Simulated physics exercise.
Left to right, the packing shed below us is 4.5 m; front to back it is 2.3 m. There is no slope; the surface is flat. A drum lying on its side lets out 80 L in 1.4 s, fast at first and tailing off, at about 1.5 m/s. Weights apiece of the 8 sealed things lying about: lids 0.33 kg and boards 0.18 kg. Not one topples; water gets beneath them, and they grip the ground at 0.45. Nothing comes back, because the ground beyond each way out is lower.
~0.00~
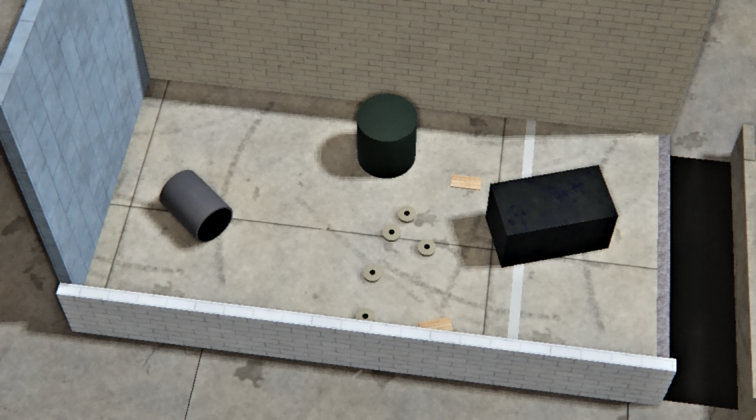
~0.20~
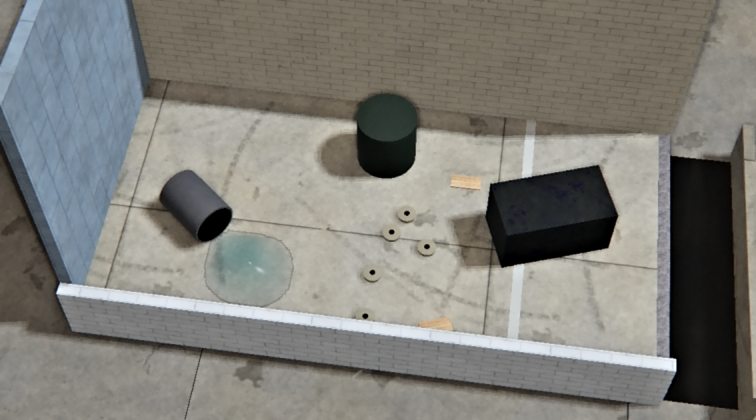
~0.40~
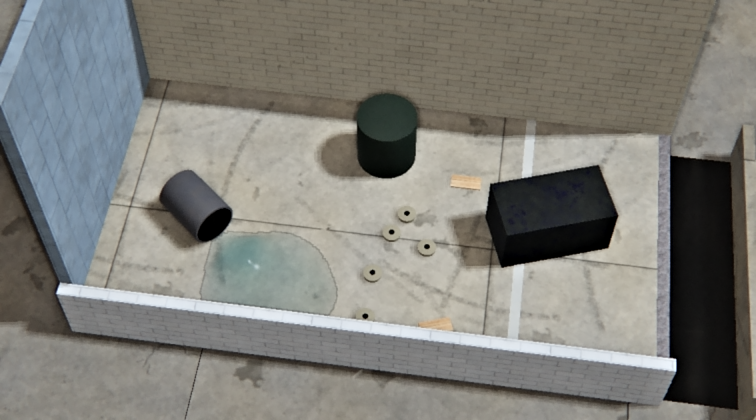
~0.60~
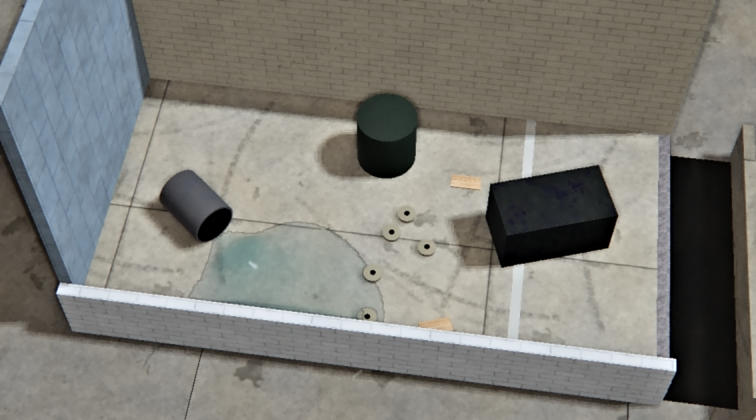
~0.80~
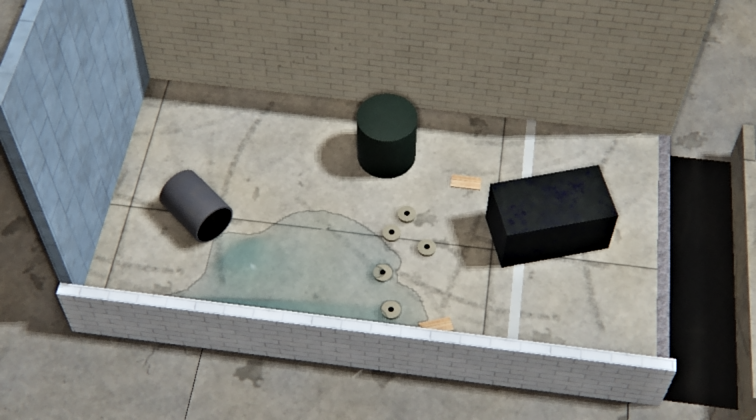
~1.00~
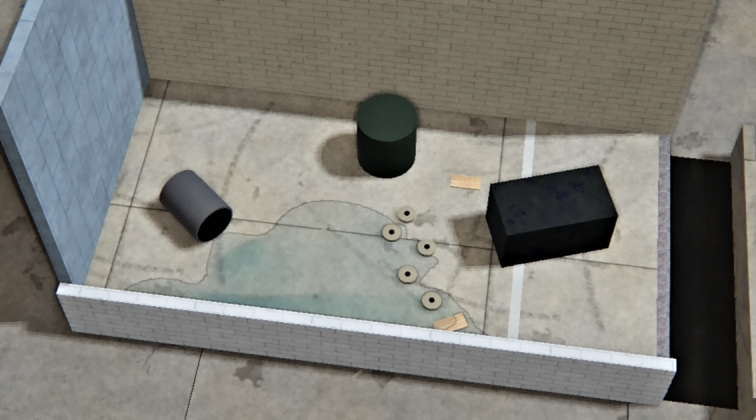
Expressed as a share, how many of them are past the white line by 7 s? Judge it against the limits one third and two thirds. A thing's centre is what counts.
Most likely the middle third.
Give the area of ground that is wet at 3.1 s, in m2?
My estimate is roughly 4.5 m2.
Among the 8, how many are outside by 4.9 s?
By then 2.
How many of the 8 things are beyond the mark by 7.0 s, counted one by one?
3.
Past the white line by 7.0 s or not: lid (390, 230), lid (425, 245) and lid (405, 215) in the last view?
First never got there, second never got there, third never got there.
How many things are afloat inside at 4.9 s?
Total: 1.
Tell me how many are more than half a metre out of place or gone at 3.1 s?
The number by then is 5.
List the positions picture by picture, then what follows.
The first picture shows a lid at (365, 317) rests on the ground; a lid at (373, 273) rests on the ground; water covers 0.0 m2; 0 of 8 have shifted.
The second picture shows a lid at (365, 317), on the bottom; a lid at (373, 273), on the bottom; water covers 0.4 m2; 0 of 8 have shifted.
The third picture shows a lid at (365, 317) rests on the ground; a lid at (373, 273) rests on the ground; water covers 0.7 m2; 0 of 8 have shifted.
The fourth picture shows a lid at (367, 317), on the bottom; a lid at (373, 273) rests on the ground; 1.1 m2 under water; 0 of 8 have shifted.
The fifth picture shows a lid at (391, 310), afloat, 21 cm from its start; a lid at (383, 273) rests on the ground, 8 cm from its start; 1.5 m2 under water; 2 of 8 have shifted.
The sixth picture shows a lid at (432, 301) floats, 54 cm from its start; a lid at (408, 274) rests on the ground, 28 cm from its start; 2.0 m2 under water; 3 of 8 have shifted.
After 1.4 s 1 of 8 are over the mark; 1 afloat.
After 3.1 s 3 of 8 are over the mark; 1 afloat.
After 4.9 s 3 of 8 are over the mark; 1 afloat.
After 7.0 s 3 of 8 are over the mark; 1 afloat.
